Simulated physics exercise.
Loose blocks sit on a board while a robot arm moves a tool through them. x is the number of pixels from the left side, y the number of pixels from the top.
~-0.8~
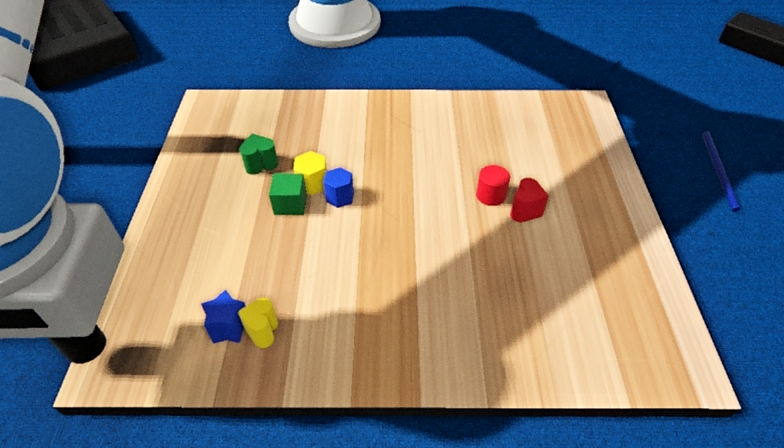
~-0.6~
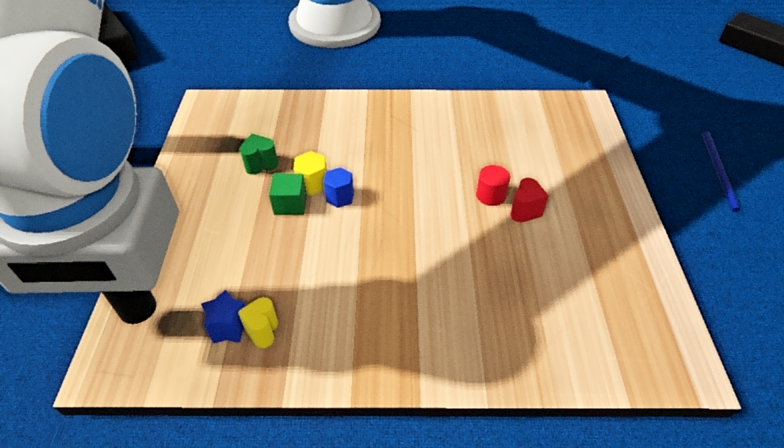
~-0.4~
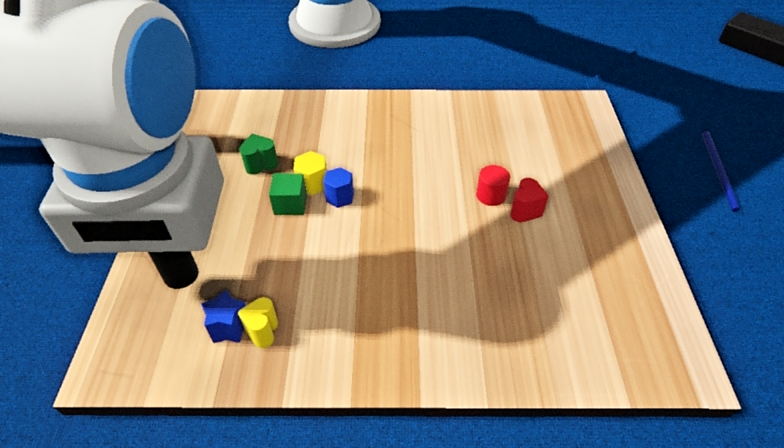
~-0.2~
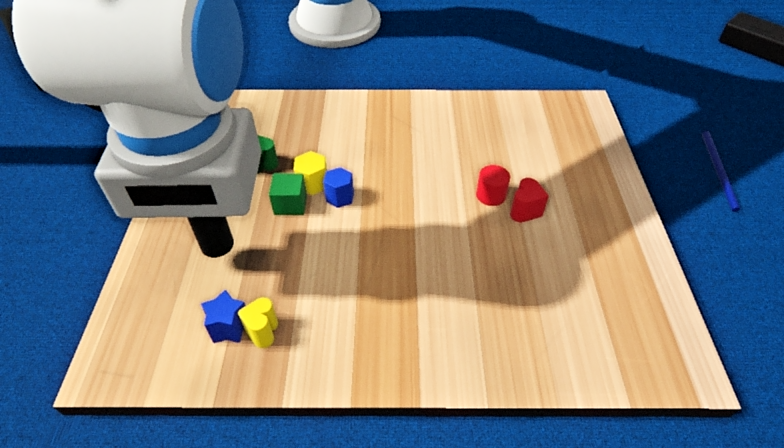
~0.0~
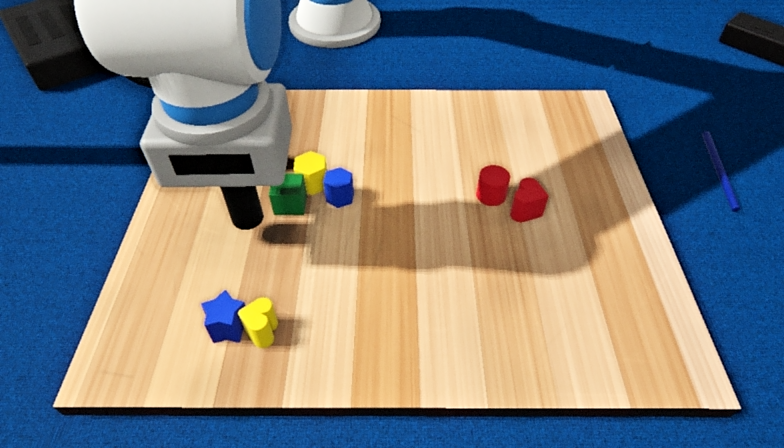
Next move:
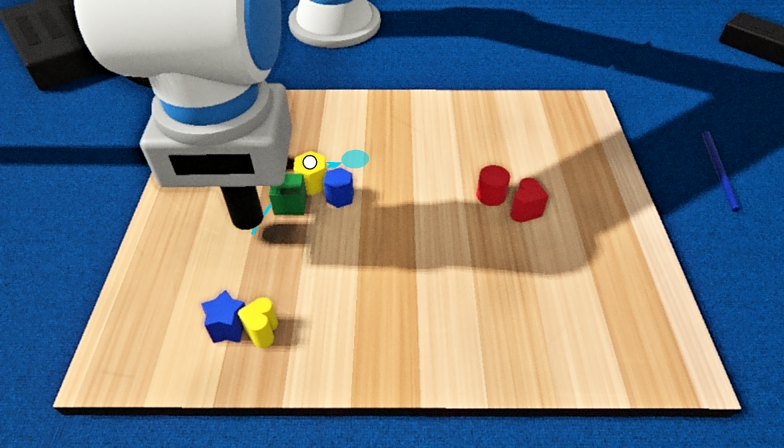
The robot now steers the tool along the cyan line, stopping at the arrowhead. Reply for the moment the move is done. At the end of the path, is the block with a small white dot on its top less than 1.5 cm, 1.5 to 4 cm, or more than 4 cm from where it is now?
I'd go with over 4 cm for this block.
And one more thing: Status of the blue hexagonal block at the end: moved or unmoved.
That block slides.
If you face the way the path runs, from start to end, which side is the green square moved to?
Over to the right.
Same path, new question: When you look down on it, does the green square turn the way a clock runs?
I believe so.
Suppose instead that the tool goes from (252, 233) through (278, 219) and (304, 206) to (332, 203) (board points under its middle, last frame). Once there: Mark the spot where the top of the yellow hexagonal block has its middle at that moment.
In the picture, that point is around (330, 141).
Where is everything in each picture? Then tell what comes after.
In the first frame, tool tip (87, 347); block tops, green heart (256, 144); green square (286, 184); yellow hexagonal block (310, 162); blue hexagonal block (338, 177).
In the second frame, tool (138, 309); blocks unchanged.
In the third frame, tool (182, 275); blocks unchanged.
In the fourth frame, tool (218, 245); blocks unchanged.
In the fifth frame, tool (248, 219); green heart hidden; green square (286, 184); yellow hexagonal block (310, 162); blue hexagonal block (338, 177).
Path on the board, from (252, 233) by way of (277, 198) and (313, 173) to (355, 159); the dot is on the yellow hexagonal block.
On the path given first. One third of the way, tool (274, 183); green square (308, 172), turned 45° clockwise; yellow hexagonal block (326, 152), turned 35° anticlockwise; blue hexagonal block (341, 177).
Two thirds of the way, tool (310, 158); green square (334, 163), turned 120° clockwise; yellow hexagonal block (347, 144), turned 65° anticlockwise; blue hexagonal block (351, 181), turned 20° clockwise.
At the end, tool (354, 144); green heart in place; green square (344, 162), turned 155° clockwise; yellow hexagonal block (382, 134), turned 60° anticlockwise; blue hexagonal block (354, 181), turned 30° clockwise.
